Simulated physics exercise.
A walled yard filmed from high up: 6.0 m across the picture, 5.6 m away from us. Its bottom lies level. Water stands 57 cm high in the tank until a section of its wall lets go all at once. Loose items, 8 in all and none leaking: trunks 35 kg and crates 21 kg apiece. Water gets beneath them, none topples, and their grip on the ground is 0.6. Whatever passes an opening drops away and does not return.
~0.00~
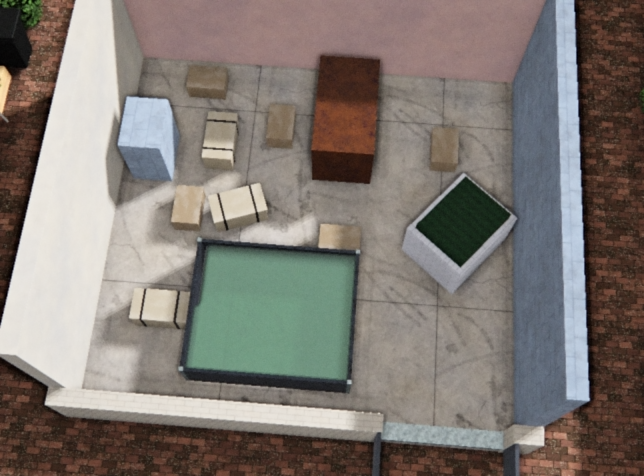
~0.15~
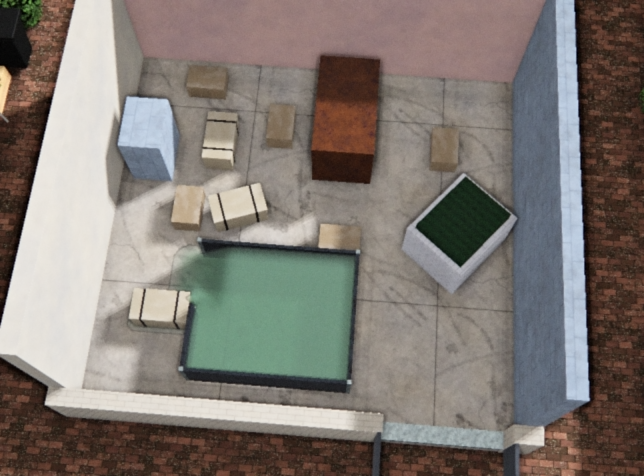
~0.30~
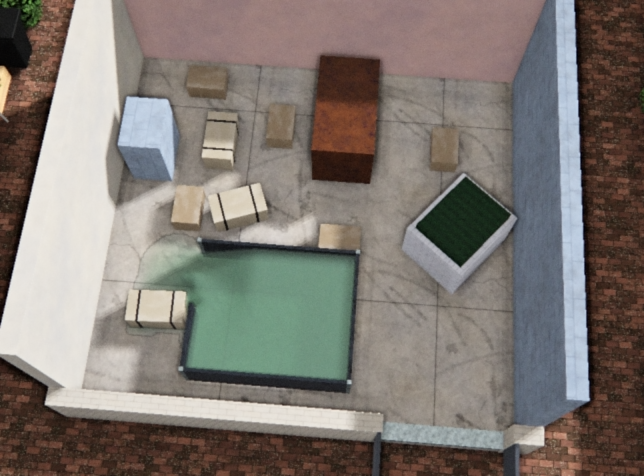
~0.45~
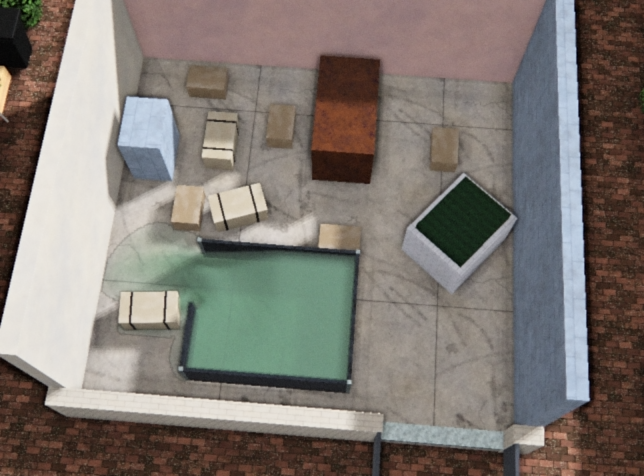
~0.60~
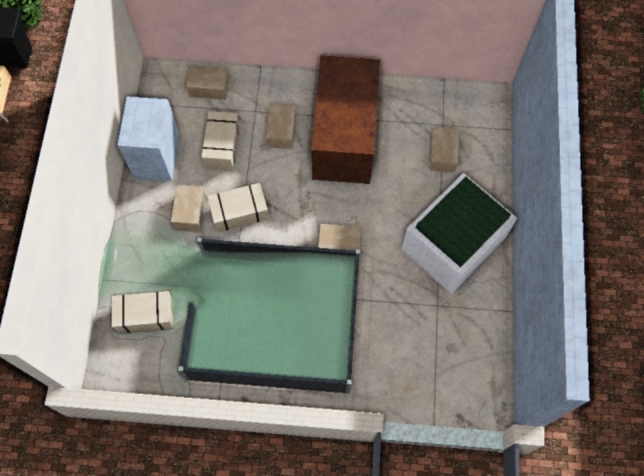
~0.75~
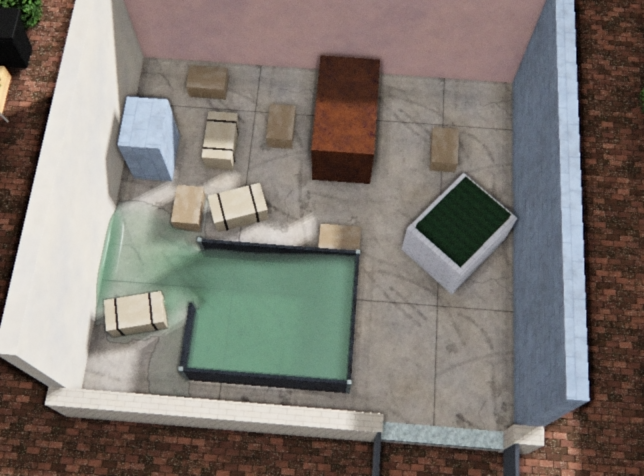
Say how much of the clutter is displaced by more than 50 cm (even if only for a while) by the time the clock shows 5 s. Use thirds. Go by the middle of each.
Share: Not even a third.
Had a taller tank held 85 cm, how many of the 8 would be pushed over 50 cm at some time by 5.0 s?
Then 5.
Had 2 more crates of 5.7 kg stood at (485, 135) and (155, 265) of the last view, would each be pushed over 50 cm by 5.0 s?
In turn: Under, more.
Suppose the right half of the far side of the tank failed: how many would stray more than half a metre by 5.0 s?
In that case 4 of them.
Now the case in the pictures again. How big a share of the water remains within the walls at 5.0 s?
Some 100 per cent remains.
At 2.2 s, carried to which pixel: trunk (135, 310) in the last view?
Around (155, 357).
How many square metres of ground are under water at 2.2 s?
Roughly 11.0 m2.
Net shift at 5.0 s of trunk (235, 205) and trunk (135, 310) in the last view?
In that order: 0 cm, 40 cm.
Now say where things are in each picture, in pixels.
In the first picture, a trunk at (160, 305), on the bottom; a trunk at (237, 203), on the bottom; water covers 4.0 m2; 0 of 8 have shifted.
In the second picture, a trunk at (159, 305), on the bottom; a trunk at (237, 203), on the bottom; 4.4 m2 under water; 0 of 8 have shifted.
In the third picture, a trunk at (155, 306) rests on the ground, 6 cm from its start; a trunk at (237, 203), on the bottom; 5.0 m2 under water; 1 of 8 have shifted.
In the fourth picture, a trunk at (148, 307), on the bottom, 17 cm from its start; a trunk at (237, 203), on the bottom; 5.8 m2 under water; 1 of 8 have shifted.
In the fifth picture, a trunk at (140, 309) rests on the ground, 27 cm from its start; a trunk at (237, 203) rests on the ground; water covers 6.4 m2; 1 of 8 have shifted.
In the sixth picture, a trunk at (133, 311) rests on the ground, 37 cm from its start; a trunk at (237, 203) rests on the ground; water covers 6.8 m2; 1 of 8 have shifted.
After 1.1 s 1 of 8 are over 50 cm from their spots; 0 afloat.
After 2.2 s 1 of 8 are over 50 cm from their spots; 0 afloat.
After 3.5 s 1 of 8 are over 50 cm from their spots; 2 afloat.
After 5.0 s 0 of 8 are over 50 cm from their spots, and 1 have been at some point; 2 afloat.
